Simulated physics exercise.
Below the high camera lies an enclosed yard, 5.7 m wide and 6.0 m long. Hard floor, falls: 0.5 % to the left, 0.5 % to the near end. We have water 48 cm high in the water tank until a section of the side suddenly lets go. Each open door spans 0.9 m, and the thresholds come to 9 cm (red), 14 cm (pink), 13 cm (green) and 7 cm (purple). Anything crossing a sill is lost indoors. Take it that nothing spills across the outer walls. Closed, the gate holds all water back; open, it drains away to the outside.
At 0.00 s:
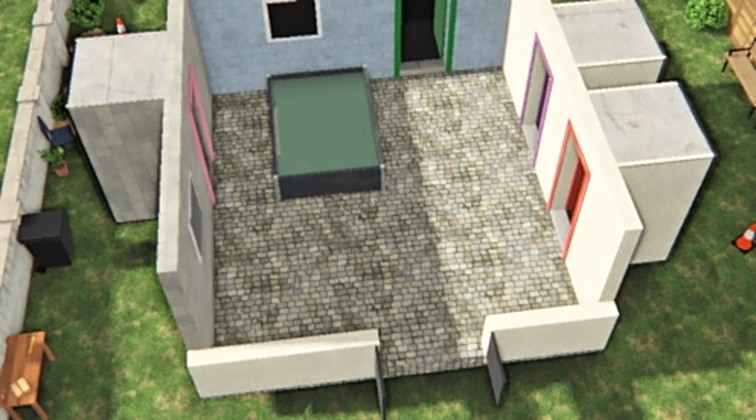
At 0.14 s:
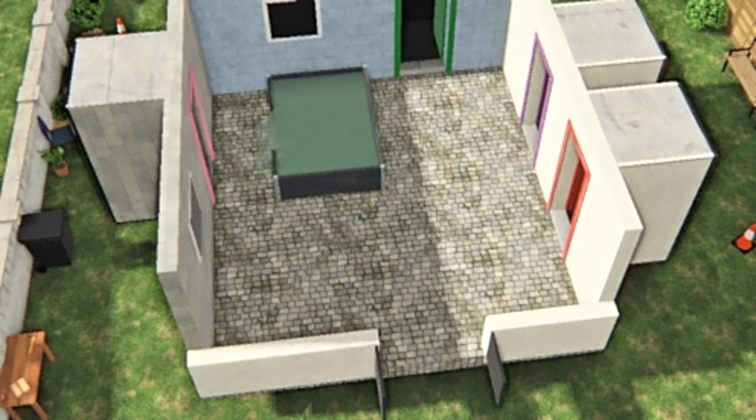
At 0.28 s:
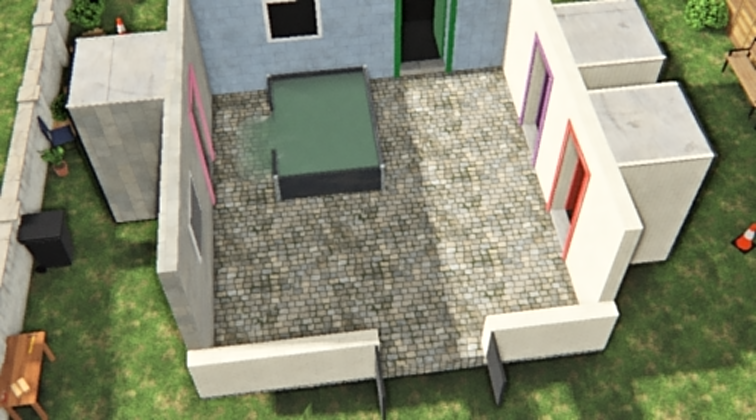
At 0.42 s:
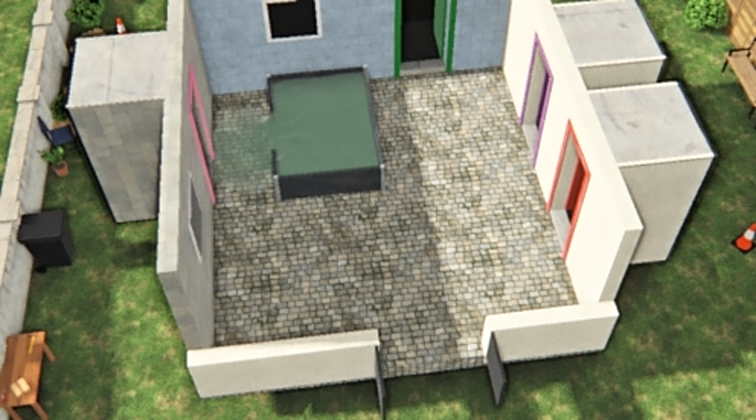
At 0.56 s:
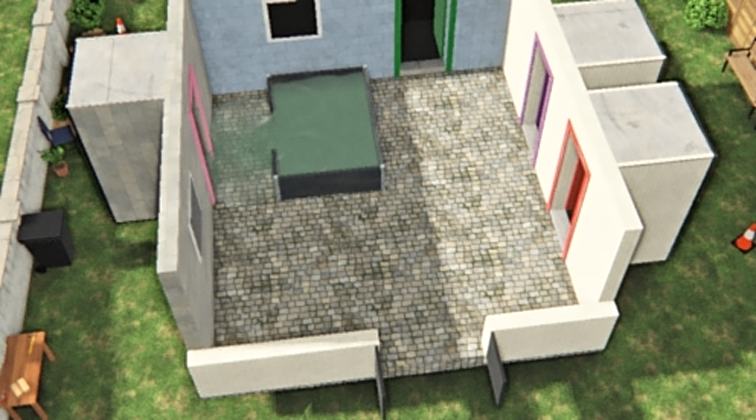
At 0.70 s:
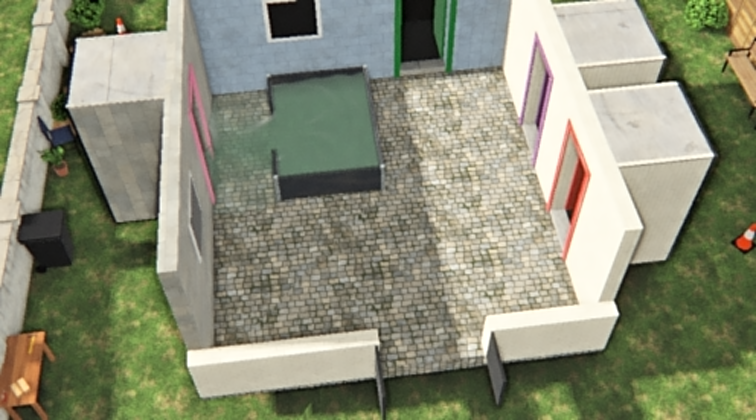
Greenish water pours from the tank's left side and spreads across the paved yard floor.
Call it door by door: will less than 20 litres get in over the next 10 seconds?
Red door - yes, less; pink door - no, 20 litres or more; green door - yes, less; purple door - yes, less.
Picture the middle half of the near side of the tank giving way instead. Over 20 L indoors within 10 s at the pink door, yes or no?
Pink: Falls short.
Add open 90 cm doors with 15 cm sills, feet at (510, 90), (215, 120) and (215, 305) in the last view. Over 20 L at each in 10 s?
Taking them in order, the first gets too little, the second enough and the third too little.
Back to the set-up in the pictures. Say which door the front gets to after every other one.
That's the red door.
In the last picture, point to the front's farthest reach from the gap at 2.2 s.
Point: Roughly (215, 352).
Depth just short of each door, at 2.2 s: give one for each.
Depths: Red door 0 cm, pink door 27 cm, green door 0 cm, purple door 0 cm.
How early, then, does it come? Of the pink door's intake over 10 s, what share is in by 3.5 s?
That works out near 80%.
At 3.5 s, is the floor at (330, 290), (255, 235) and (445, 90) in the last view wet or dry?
Submerged, submerged, submerged.
After 1.4 s water covers 10 % of the floor and is deepest (42 cm) near (213, 101); red door not reached, pink door 30 cm at the sill, 40 L in, green door not reached, purple door not reached.
After 2.2 s water covers 25 % of the floor and is deepest (37 cm) near (213, 101); red door not reached, pink door 27 cm at the sill, 106 L in, green door not reached, purple door not reached.
After 3.5 s water covers 40 % of the floor and is deepest (24 cm) near (223, 149); red door not reached, pink door 22 cm at the sill, 161 L in, green door 4 cm at the sill, 0 L in, purple door not reached.
After 6.0 s water covers 60 % of the floor and is deepest (16 cm) near (213, 157); red door not reached, pink door 15 cm at the sill, 197 L in, green door 2 cm at the sill, 0 L in, purple door 3 cm at the sill, 0 L in.
After 10.0 s water covers 85 % of the floor and is deepest (11 cm) near (213, 165); red door 6 cm at the sill, 0 L in, pink door 10 cm at the sill, 200 L in, green door 1 cm at the sill, 0 L in, purple door 2 cm at the sill, 0 L in.
